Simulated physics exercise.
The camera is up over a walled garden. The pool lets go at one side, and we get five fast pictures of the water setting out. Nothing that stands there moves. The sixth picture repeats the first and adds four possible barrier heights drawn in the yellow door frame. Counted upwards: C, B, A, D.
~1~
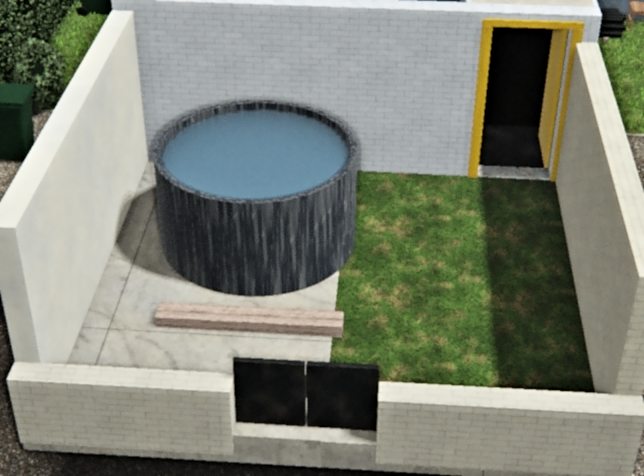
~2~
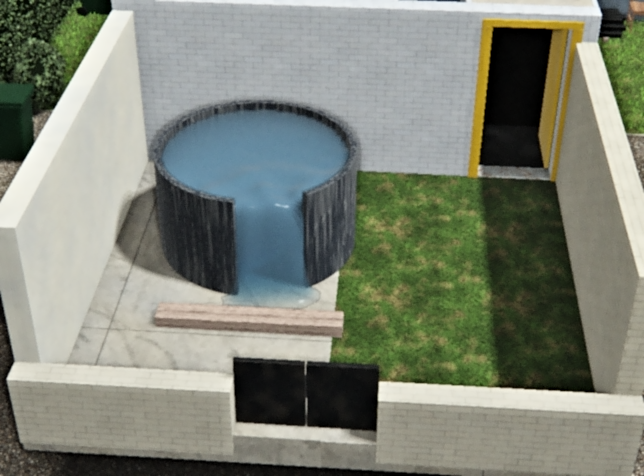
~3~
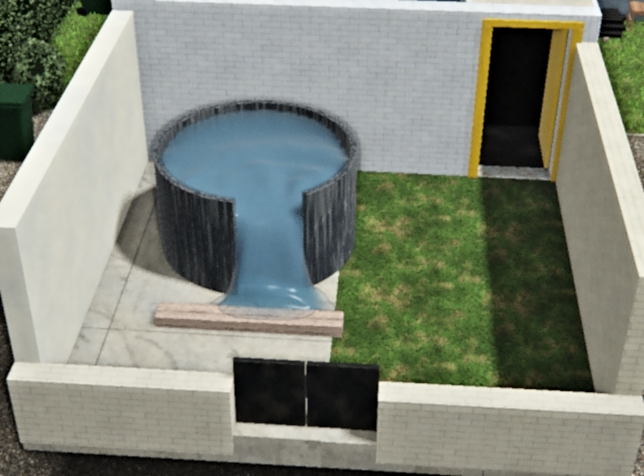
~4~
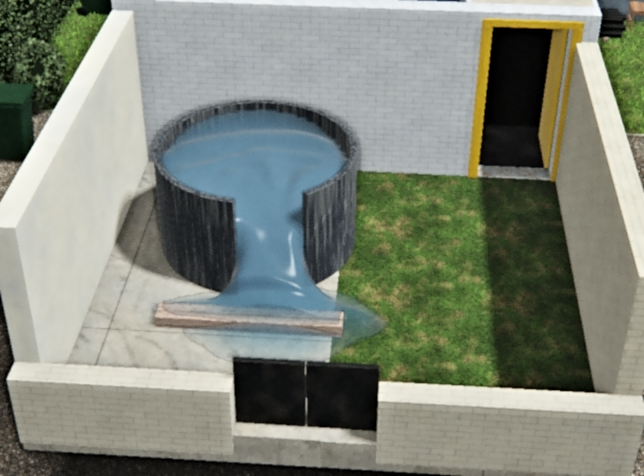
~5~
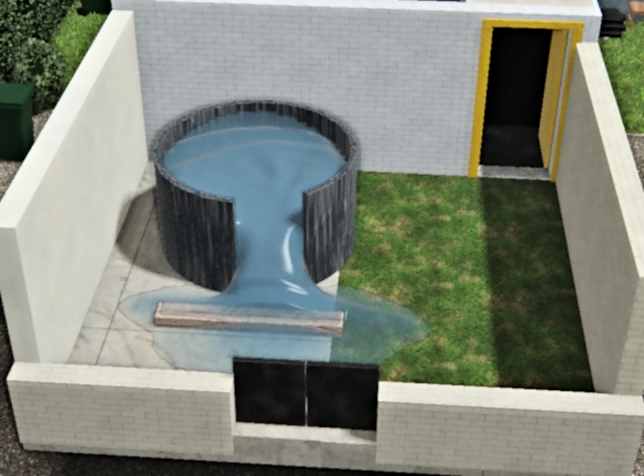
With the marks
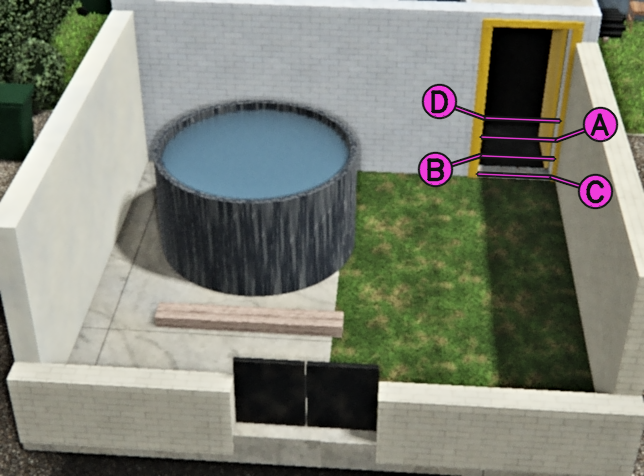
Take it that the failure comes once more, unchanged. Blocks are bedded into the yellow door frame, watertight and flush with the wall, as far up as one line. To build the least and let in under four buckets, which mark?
Take B.
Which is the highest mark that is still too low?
C.
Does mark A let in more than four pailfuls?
No.
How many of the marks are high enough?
Three of them.
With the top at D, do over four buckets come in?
No, that is safe.
On the marked copy, A at (519, 138); B at (516, 157); C at (514, 175); D at (521, 119); from the bottom up C, B, A, D.
If A is chosen, nothing gets over.
If B is chosen, nothing gets over.
If C is chosen, dozens of bucketfuls pour in.
If D is chosen, nothing gets over.
